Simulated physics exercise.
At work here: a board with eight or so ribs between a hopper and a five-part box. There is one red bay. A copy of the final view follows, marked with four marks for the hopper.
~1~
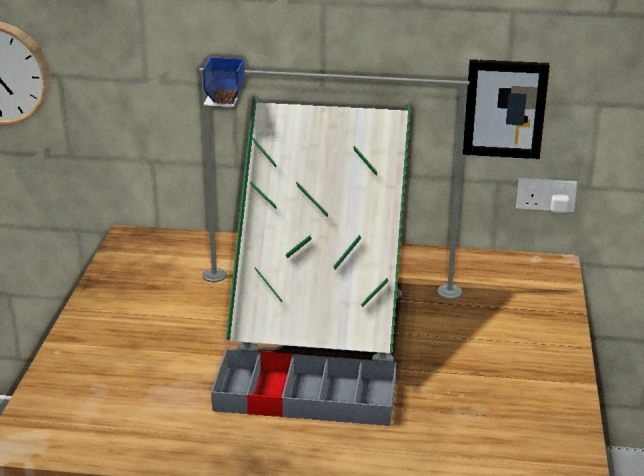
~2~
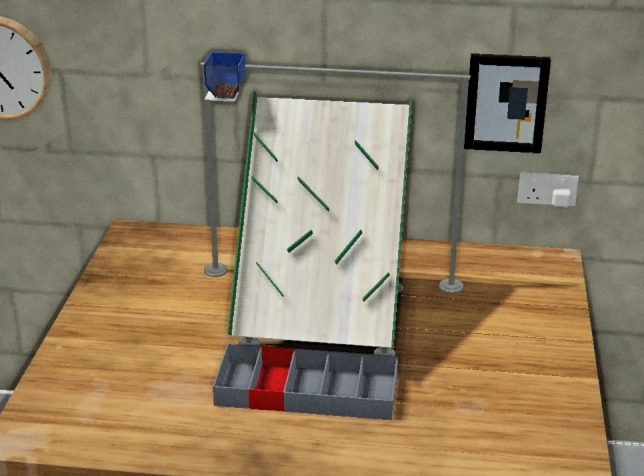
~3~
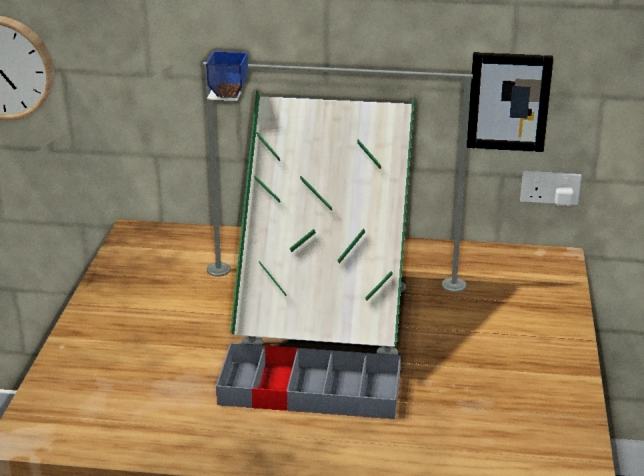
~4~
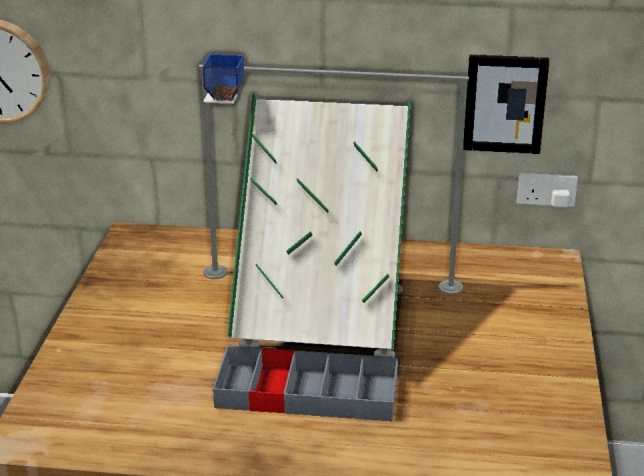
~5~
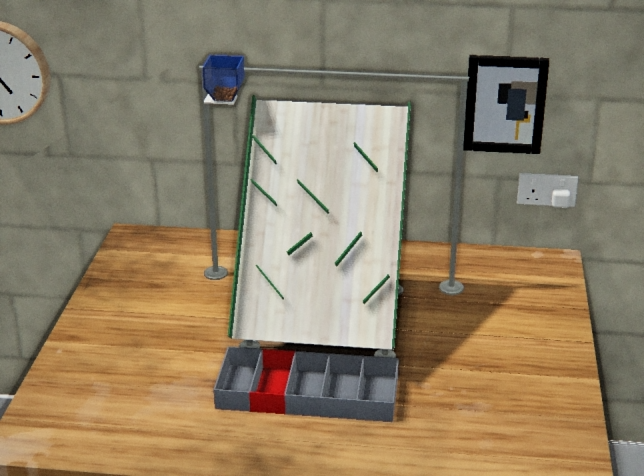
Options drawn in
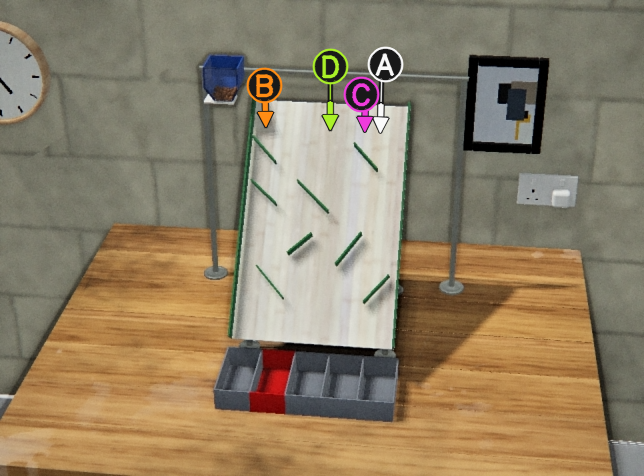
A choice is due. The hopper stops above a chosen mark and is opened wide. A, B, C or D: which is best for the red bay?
D.
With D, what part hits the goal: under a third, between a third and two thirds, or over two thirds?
It is between a third and two thirds.
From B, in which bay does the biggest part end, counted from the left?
The third from the left.
On the marked copy, mark A meets the board at (380, 127); mark B meets the board at (265, 121); mark C meets the board at (364, 126); mark D meets the board at (330, 124).
If A is chosen, only a few in the red bay, all but a few in other bays, a small share outside the box.
If B is chosen, a small share in the red bay, the bulk in other bays, a small share held on the board.
If C is chosen, a small share in the red bay, the bulk in other bays, a small share outside the box.
If D is chosen, close to a third in the red bay, close to half in other bays, a small share outside the box.
